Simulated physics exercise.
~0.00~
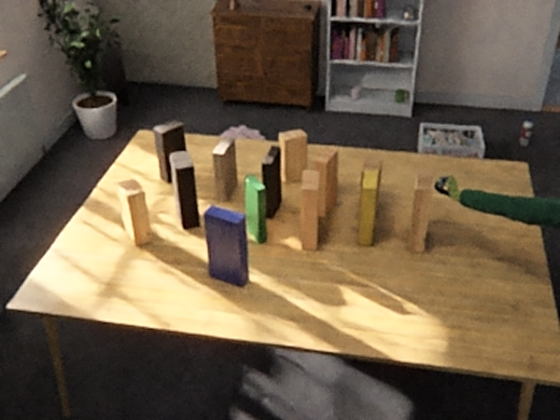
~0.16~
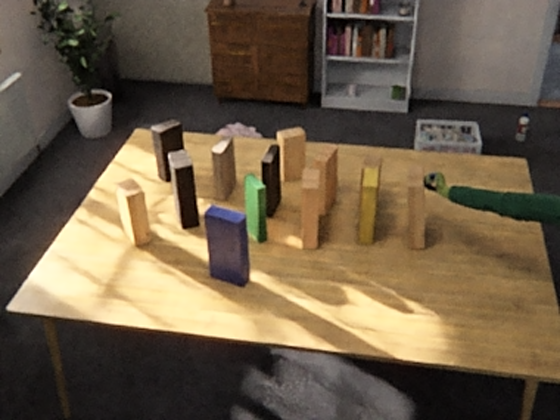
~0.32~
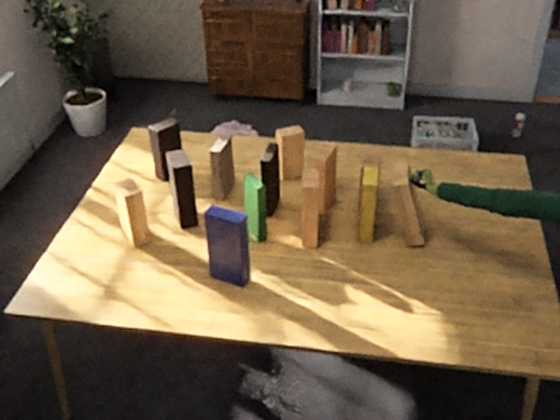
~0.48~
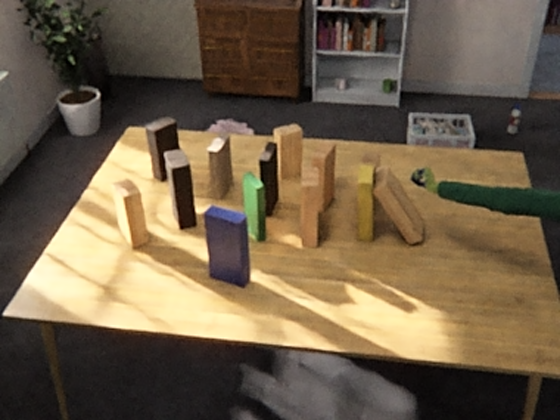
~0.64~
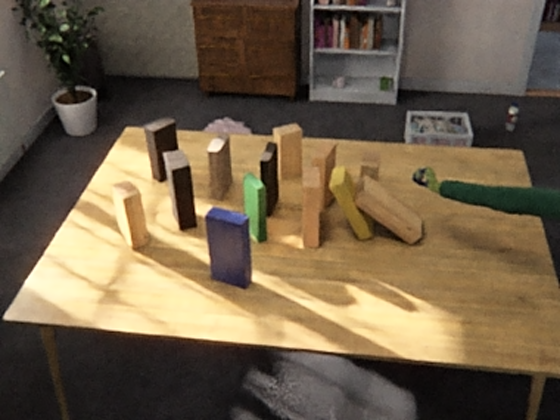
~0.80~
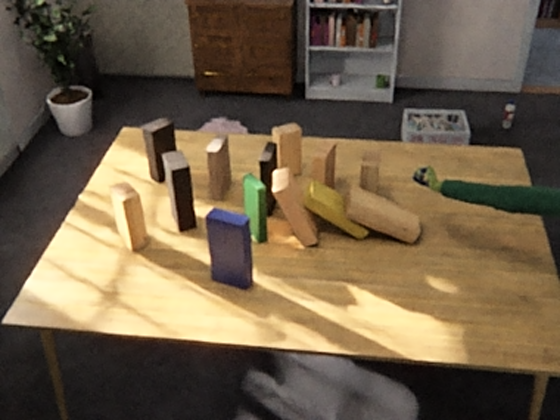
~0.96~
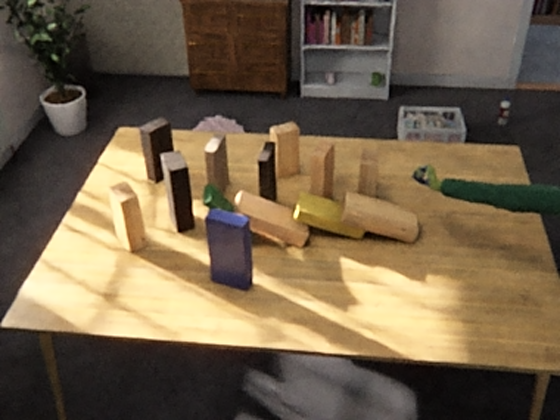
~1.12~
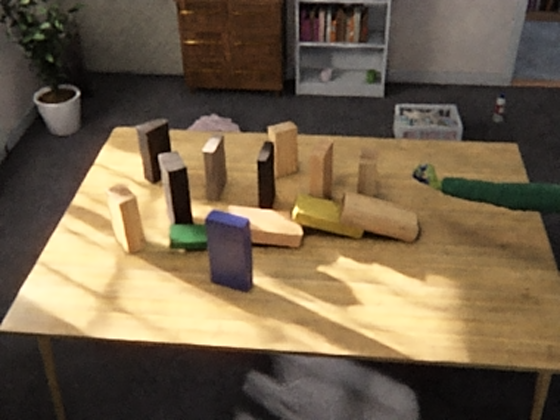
A green-sleeved arm reaches in from the right and nudges a pale wooden block at the right side of a crowd of upright blocks on a sunlit table. The block tips left and leans into the yellow one, which starts to tilt as the first slides down onto its side. The yellow block then knocks over another pale block, and that one topples left into the green block. Green falls last, coming to rest flat behind the blue block. The blue block and the others around the fallen row remain standing.
